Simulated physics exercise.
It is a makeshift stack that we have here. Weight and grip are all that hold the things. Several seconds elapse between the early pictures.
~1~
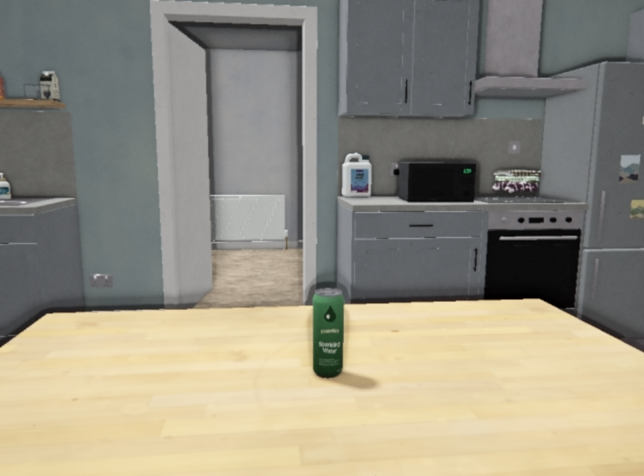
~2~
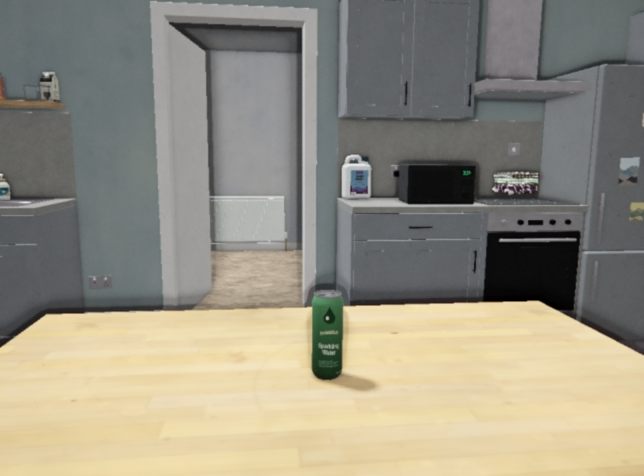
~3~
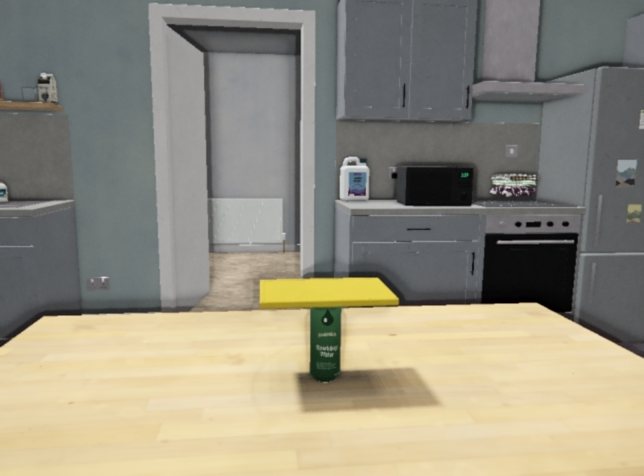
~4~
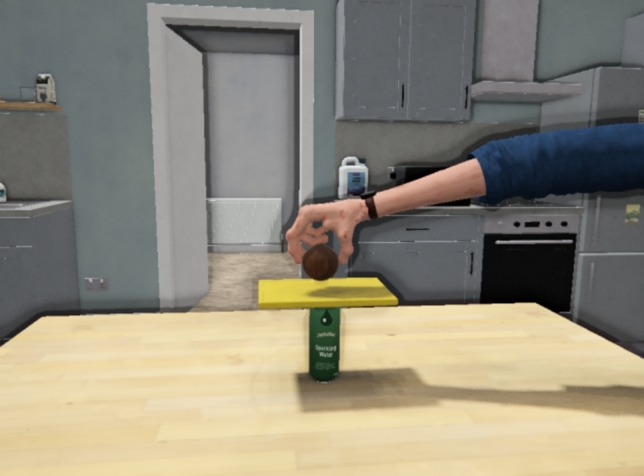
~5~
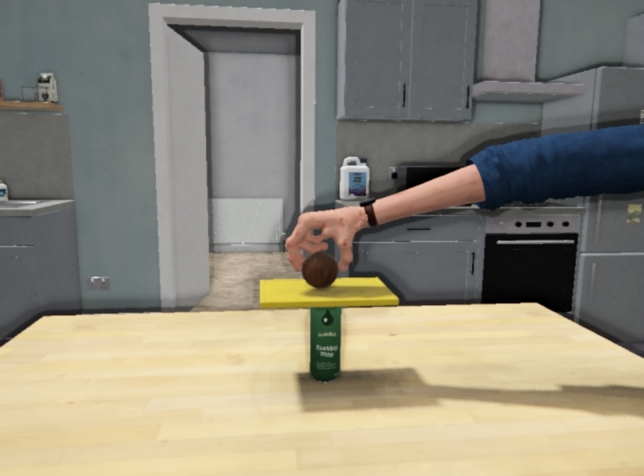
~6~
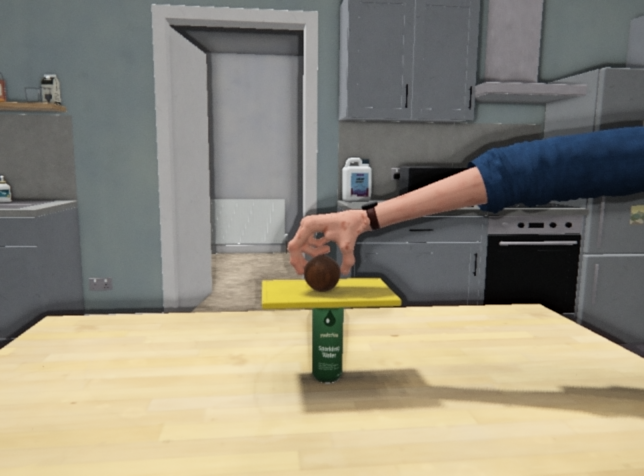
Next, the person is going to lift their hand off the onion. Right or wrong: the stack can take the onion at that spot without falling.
Right.
Then, 0.60 s past the last view, nothing moves.
Then, 1.30 s past the last view, brown onion resting near (322, 274).
Finally, all 3 still in place. Final places as the last picture's camera would see them, brown onion near (322, 274). The stack stays up.
